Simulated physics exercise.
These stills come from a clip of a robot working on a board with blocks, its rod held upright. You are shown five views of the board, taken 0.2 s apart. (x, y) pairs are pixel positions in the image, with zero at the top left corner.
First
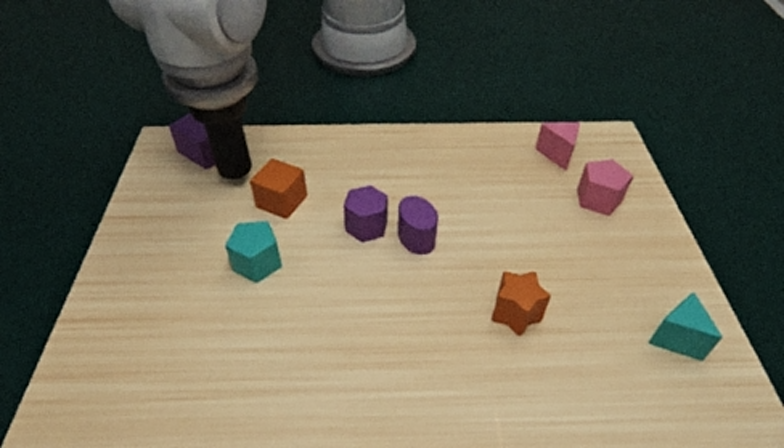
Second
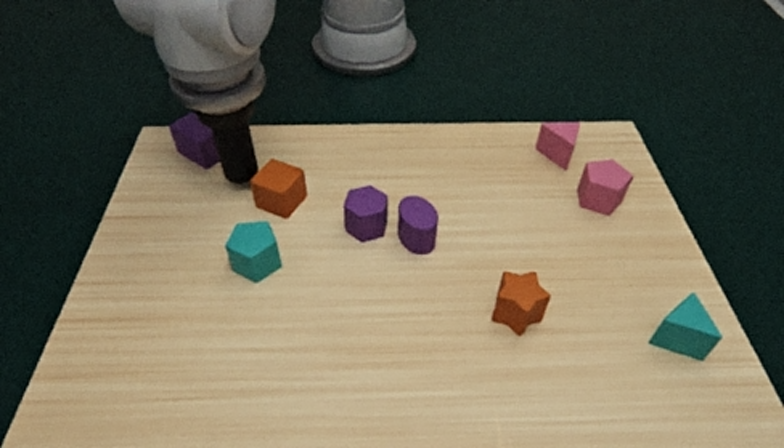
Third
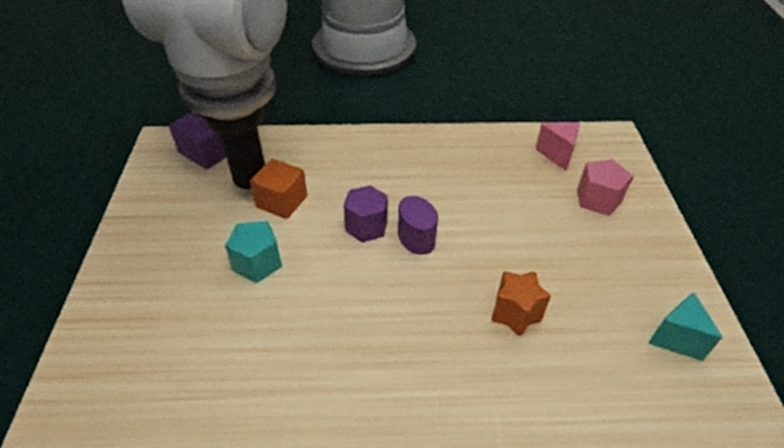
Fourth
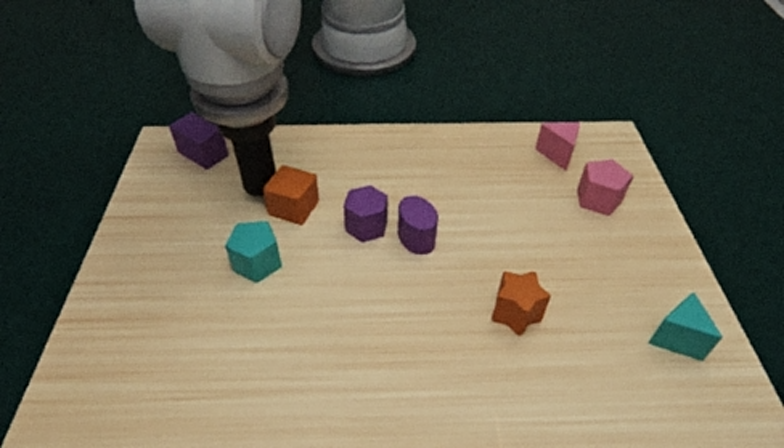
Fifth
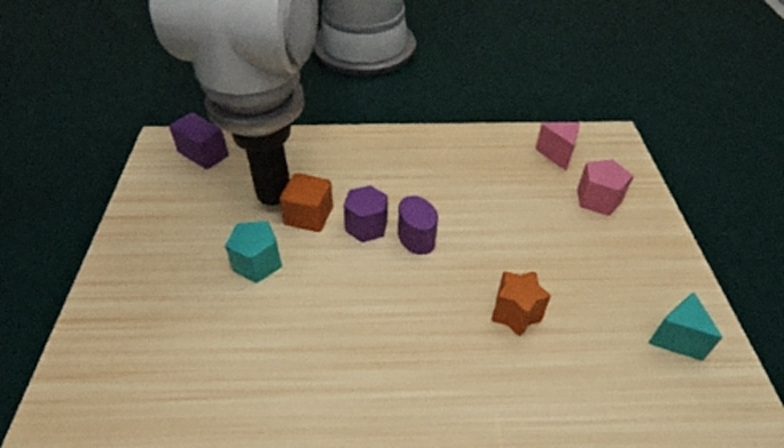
A pale wooden board lies on a dark green surface, seen from above at an angle by a still camera. Purple, orange and turquoise blocks sit at left and centre, with an orange star, a turquoise wedge and two pink blocks toward the right. A grey robot arm with a black rod slides slightly right and nearer, meeting the orange cube and pushing it a short way toward the purple blocks.
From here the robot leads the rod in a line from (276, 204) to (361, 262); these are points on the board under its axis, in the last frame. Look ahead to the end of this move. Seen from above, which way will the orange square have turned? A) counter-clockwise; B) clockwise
A - counter-clockwise.
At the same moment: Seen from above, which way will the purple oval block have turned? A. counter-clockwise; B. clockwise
It's B.
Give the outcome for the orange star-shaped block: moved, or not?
It ends up on the same spot.
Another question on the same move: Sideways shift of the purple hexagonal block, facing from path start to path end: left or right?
Left side.
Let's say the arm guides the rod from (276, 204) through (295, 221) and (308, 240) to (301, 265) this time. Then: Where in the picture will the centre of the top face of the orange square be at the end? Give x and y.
The answer is (347, 213).
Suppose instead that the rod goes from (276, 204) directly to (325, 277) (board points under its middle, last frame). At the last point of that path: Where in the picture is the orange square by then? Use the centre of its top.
Around (346, 216).
The first path, step by step. One third of the way, rod (301, 214); orange square (337, 204), turned 15° anticlockwise; purple hexagonal block (380, 202).
Two thirds of the way, rod (330, 233); orange square (373, 217), turned 40° anticlockwise; purple hexagonal block (411, 204), turned 30° anticlockwise; purple oval block (452, 213), turned 30° clockwise.
At the end, rod (360, 252); turquoise pentagonal block in place; orange square (406, 226), turned 65° anticlockwise; purple hexagonal block (429, 200), turned 60° anticlockwise; purple oval block (470, 211), turned 70° clockwise; orange star-shaped block in place.
